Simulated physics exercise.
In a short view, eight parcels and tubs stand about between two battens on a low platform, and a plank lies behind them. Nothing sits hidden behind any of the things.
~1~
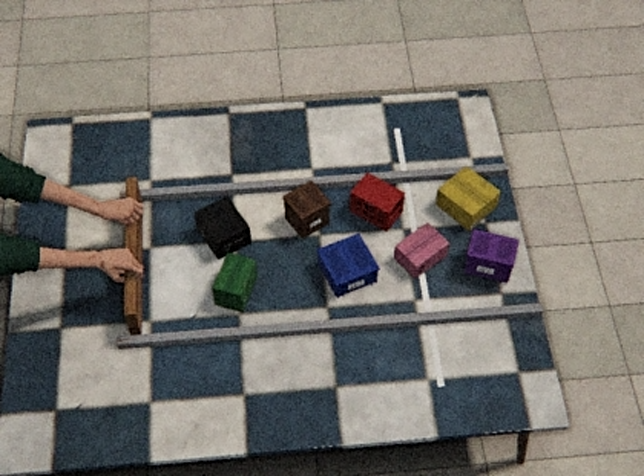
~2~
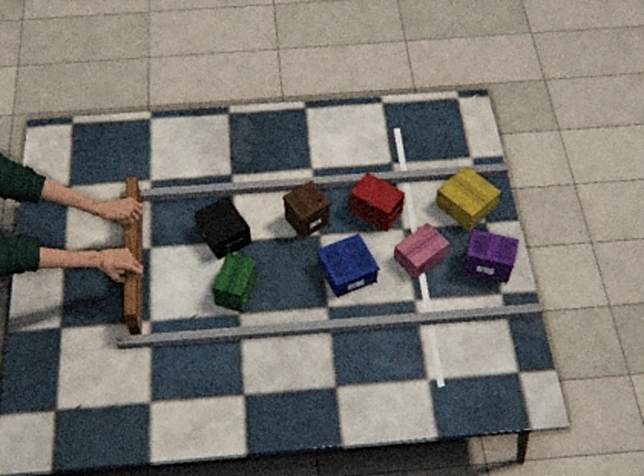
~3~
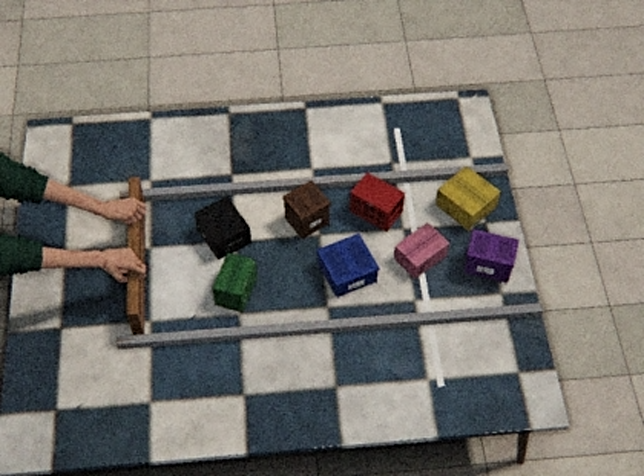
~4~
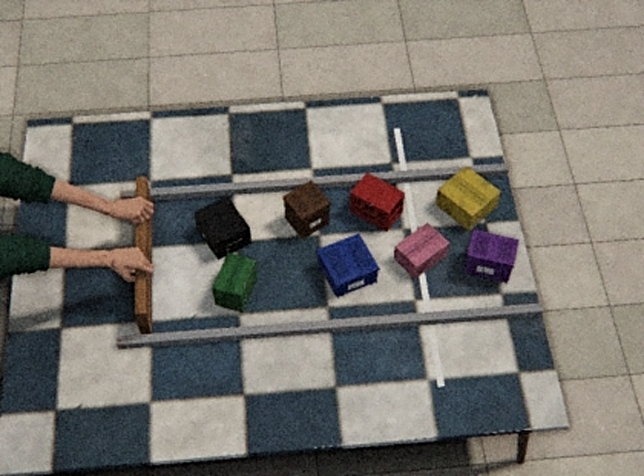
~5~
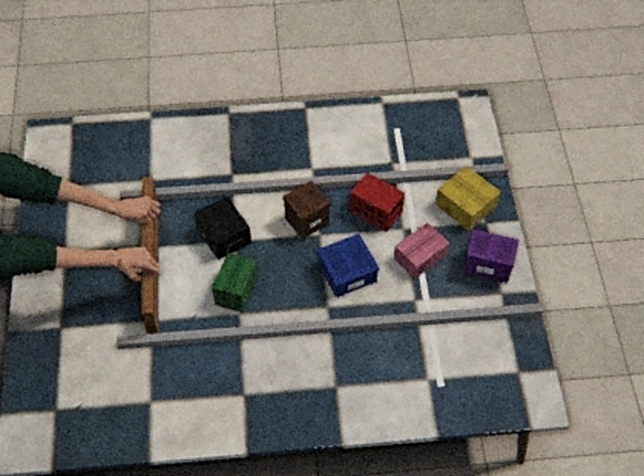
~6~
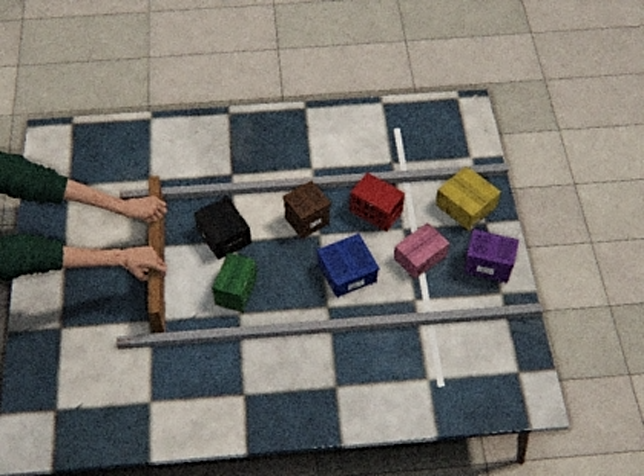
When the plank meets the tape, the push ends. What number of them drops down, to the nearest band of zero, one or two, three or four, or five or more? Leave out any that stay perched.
It ends with just one or a pair down.
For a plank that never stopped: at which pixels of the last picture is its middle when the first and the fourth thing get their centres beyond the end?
First: Around (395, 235). Next: Around (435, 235).
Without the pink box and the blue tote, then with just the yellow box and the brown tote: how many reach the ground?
You'd get 1 in the first case and 0 in the second one.
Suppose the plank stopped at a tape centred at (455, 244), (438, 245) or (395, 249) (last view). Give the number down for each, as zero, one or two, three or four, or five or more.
Taking the places in the order asked: Three to four, then three or four, then zero.
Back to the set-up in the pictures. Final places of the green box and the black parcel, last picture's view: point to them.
They come to rest around (437, 264) and (434, 219).
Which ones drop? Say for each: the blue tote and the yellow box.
I'd say the blue tote stays where it is, while the yellow box ends up down.
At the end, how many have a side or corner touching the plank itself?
It touches 2.
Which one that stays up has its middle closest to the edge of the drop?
That would be the purple tote.
Early on, none off yet; purple tote at rest near (491, 257); yellow box at rest near (468, 198); pink box at rest near (421, 251).
Finally, the number that fall off is one or two; lost, yellow box.
